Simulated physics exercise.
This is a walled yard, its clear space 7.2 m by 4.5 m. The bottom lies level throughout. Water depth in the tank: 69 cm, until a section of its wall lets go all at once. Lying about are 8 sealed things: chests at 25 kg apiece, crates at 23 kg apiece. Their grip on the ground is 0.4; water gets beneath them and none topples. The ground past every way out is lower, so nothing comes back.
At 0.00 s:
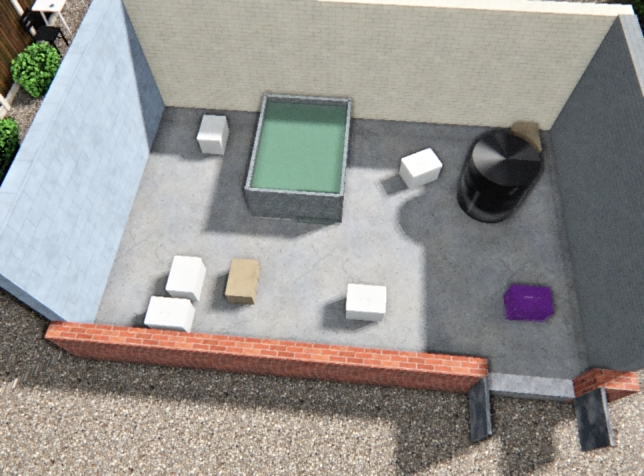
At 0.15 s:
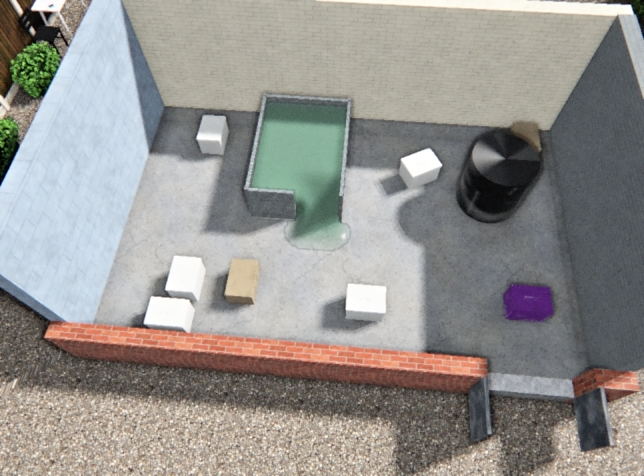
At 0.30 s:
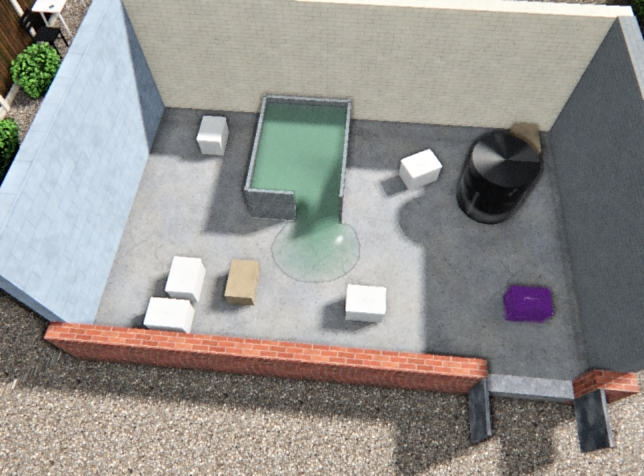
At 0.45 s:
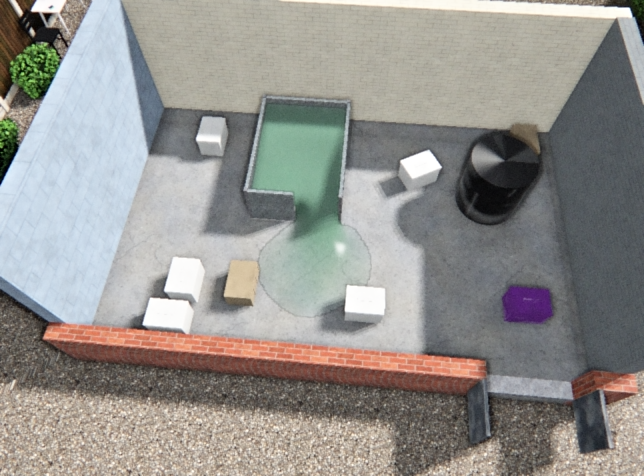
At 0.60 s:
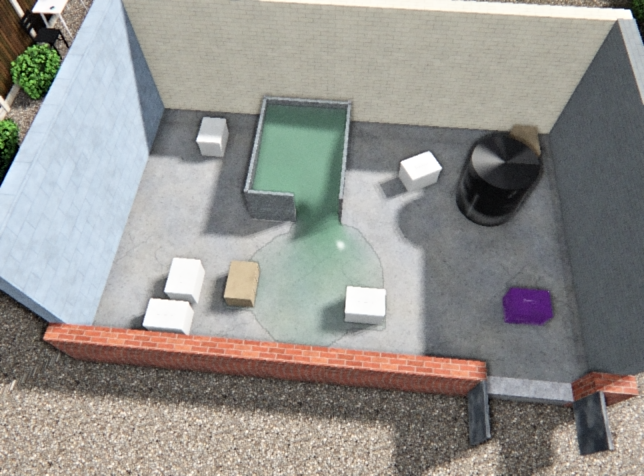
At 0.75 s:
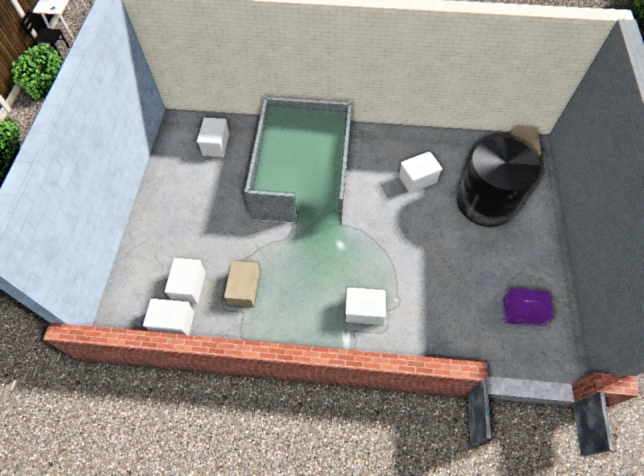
A walled yard's green water tank opens at the front and water spreads around nearby boxes.
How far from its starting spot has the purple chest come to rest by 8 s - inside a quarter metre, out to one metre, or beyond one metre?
It moves a long way.
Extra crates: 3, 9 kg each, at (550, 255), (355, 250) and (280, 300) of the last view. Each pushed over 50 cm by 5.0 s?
Respectively: Greater, greater, greater.
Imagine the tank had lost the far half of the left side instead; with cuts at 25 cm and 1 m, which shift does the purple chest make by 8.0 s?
My answer is that the purple chest remains put.
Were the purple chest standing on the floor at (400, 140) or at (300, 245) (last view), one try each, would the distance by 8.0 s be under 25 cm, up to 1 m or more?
I'd say it does not really move on the first try and it lands far off on the second.
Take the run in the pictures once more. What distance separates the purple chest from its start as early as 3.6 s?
By that time, close to 30 cm.
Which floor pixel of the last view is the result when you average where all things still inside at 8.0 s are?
Averaged position, last view: Near pixel (354, 212).
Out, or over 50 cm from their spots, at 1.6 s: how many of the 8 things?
I make it 1.
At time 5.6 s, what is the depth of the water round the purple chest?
Roughly 8 cm deep.
After 1.6 s the purple chest is near (532, 303), 0.0 m from its start, aground; 0 of 8 are out; 1 afloat.
After 3.6 s the purple chest is near (547, 291), 0.3 m from its start, aground; 0 of 8 are out; 1 afloat.
After 5.6 s the purple chest is near (548, 234), 1.2 m from its start, aground; 0 of 8 are out; 0 afloat.
After 8.0 s the purple chest is near (547, 216), 1.6 m from its start, aground; 0 of 8 are out; 0 afloat.
